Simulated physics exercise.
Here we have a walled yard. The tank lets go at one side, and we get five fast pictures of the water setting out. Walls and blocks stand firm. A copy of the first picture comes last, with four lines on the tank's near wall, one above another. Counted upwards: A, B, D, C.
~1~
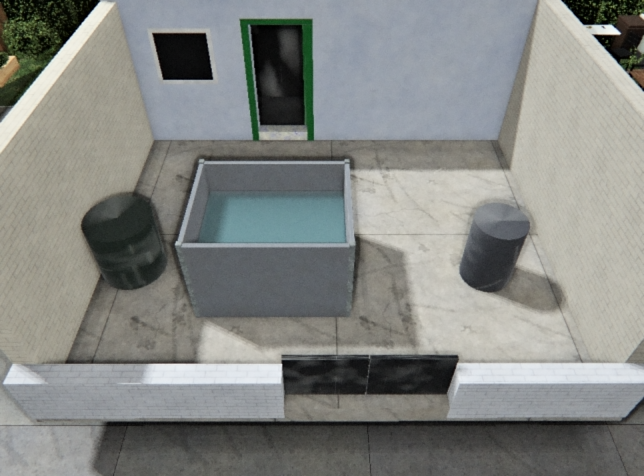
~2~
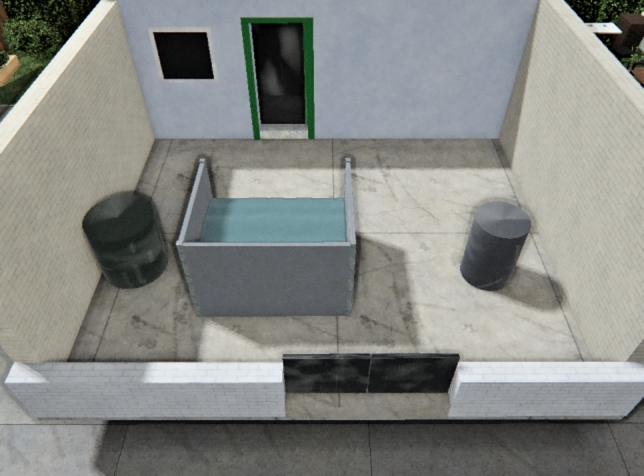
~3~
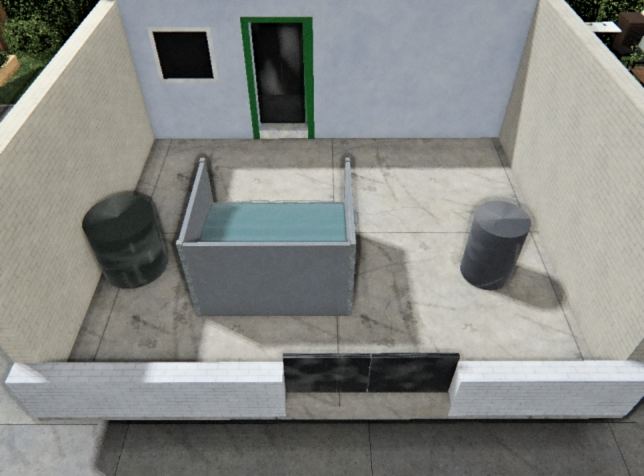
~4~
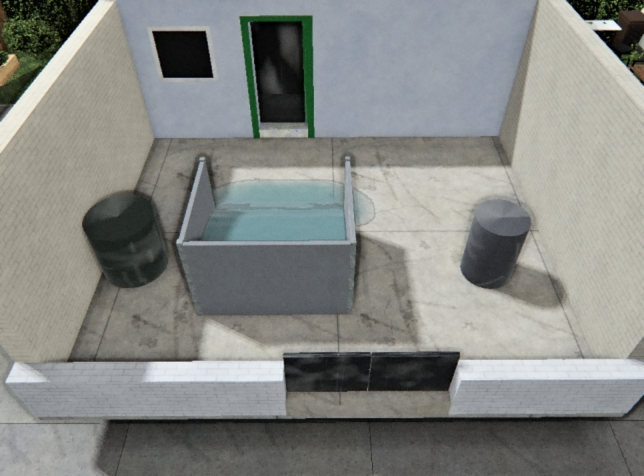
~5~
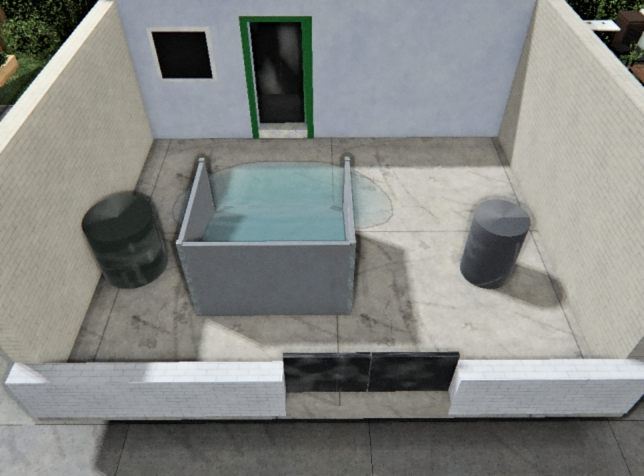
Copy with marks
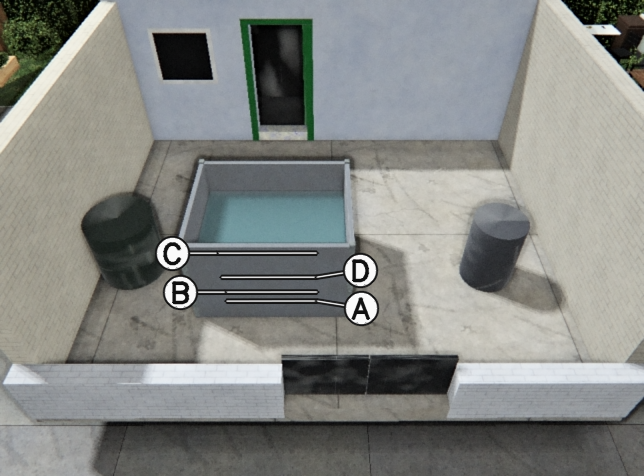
A grey rectangular tank of blue-green water stands left of centre in a walled yard, seen from high above the front by a camera that stays still. Behind it a pale blue wall has a dark window and a green-framed doorway, with dark rounded containers on either side and a black gate in front. The tank's back panel disappears, and water spreads out behind it across the paving, then to both sides.
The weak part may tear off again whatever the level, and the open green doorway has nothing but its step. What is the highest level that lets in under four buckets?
A.
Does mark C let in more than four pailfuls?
Yes, that goes wrong.
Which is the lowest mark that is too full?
That is mark B.
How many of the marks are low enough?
One of them.
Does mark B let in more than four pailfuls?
Yes.
On the marked copy, A at (271, 301); B at (270, 292); C at (266, 253); D at (269, 277); from the bottom up A, B, D, C.
If A is chosen, a splash gets over, under a bucket.
If B is chosen, about 8 bucketfuls get in.
If C is chosen, dozens of bucketfuls pour in.
If D is chosen, dozens of bucketfuls pour in.
